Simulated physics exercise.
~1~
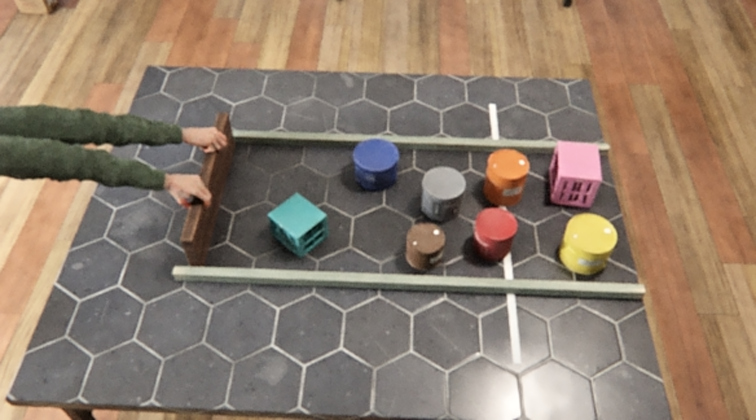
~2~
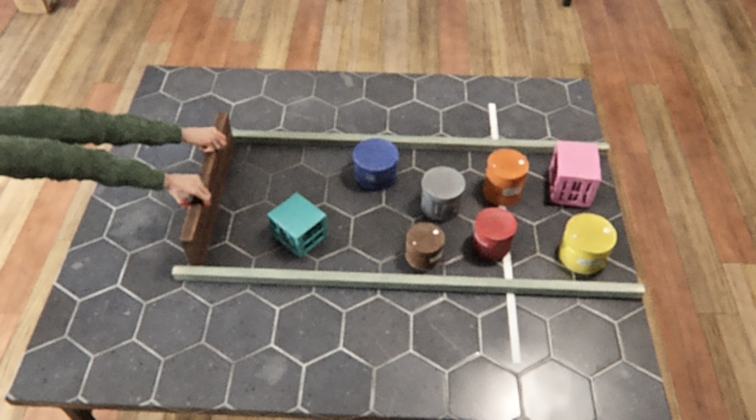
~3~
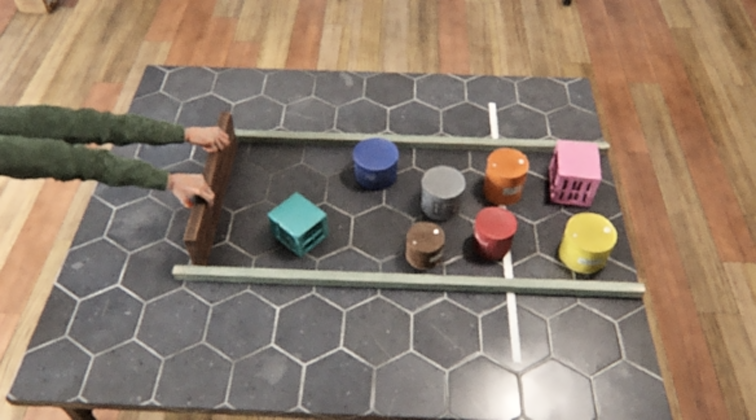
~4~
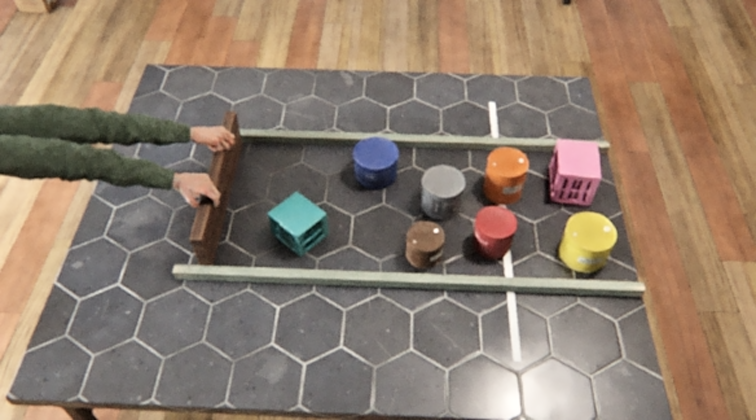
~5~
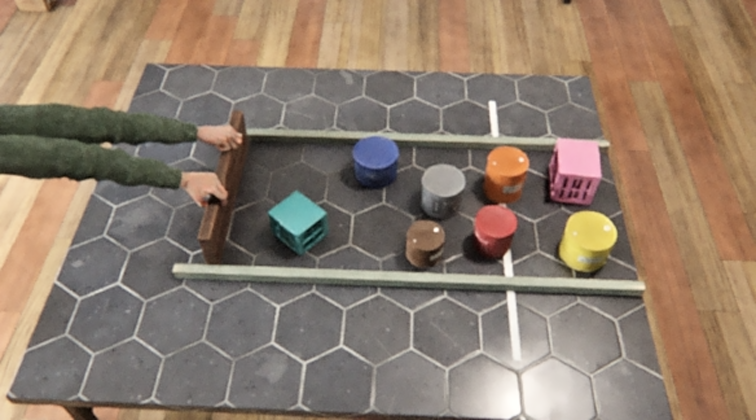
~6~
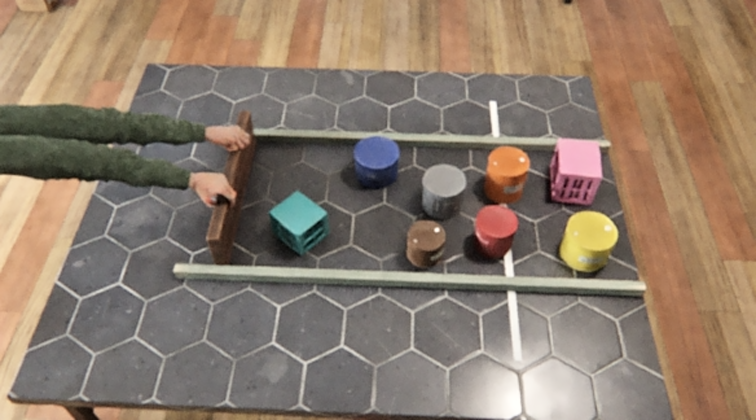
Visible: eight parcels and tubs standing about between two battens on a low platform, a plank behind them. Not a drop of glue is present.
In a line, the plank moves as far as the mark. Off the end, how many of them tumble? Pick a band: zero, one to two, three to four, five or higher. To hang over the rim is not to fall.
Band: Zero.
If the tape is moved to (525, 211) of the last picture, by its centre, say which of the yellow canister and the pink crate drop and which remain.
The yellow canister remains in place; as for the pink crate, it does not stay.
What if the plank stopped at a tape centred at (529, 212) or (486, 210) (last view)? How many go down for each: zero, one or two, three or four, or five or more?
Either one or two; no fall at all.
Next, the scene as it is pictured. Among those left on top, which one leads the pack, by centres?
The pink crate is the one.
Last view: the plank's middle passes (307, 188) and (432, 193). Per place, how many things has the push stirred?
Well, it's 1 at the first one and 5 at the second.
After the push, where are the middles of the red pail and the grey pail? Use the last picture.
The red pail finishes at (571, 226); the grey pail finishes at (531, 192).
Early on, none off yet; yellow canister at rest near (588, 241); pink crate at rest near (575, 172); orange canister at rest near (506, 176).
A while later, none off yet; yellow canister at rest near (588, 241); pink crate at rest near (575, 172); orange canister travelled a little near (518, 172).
Finally, the number that fall off is zero.
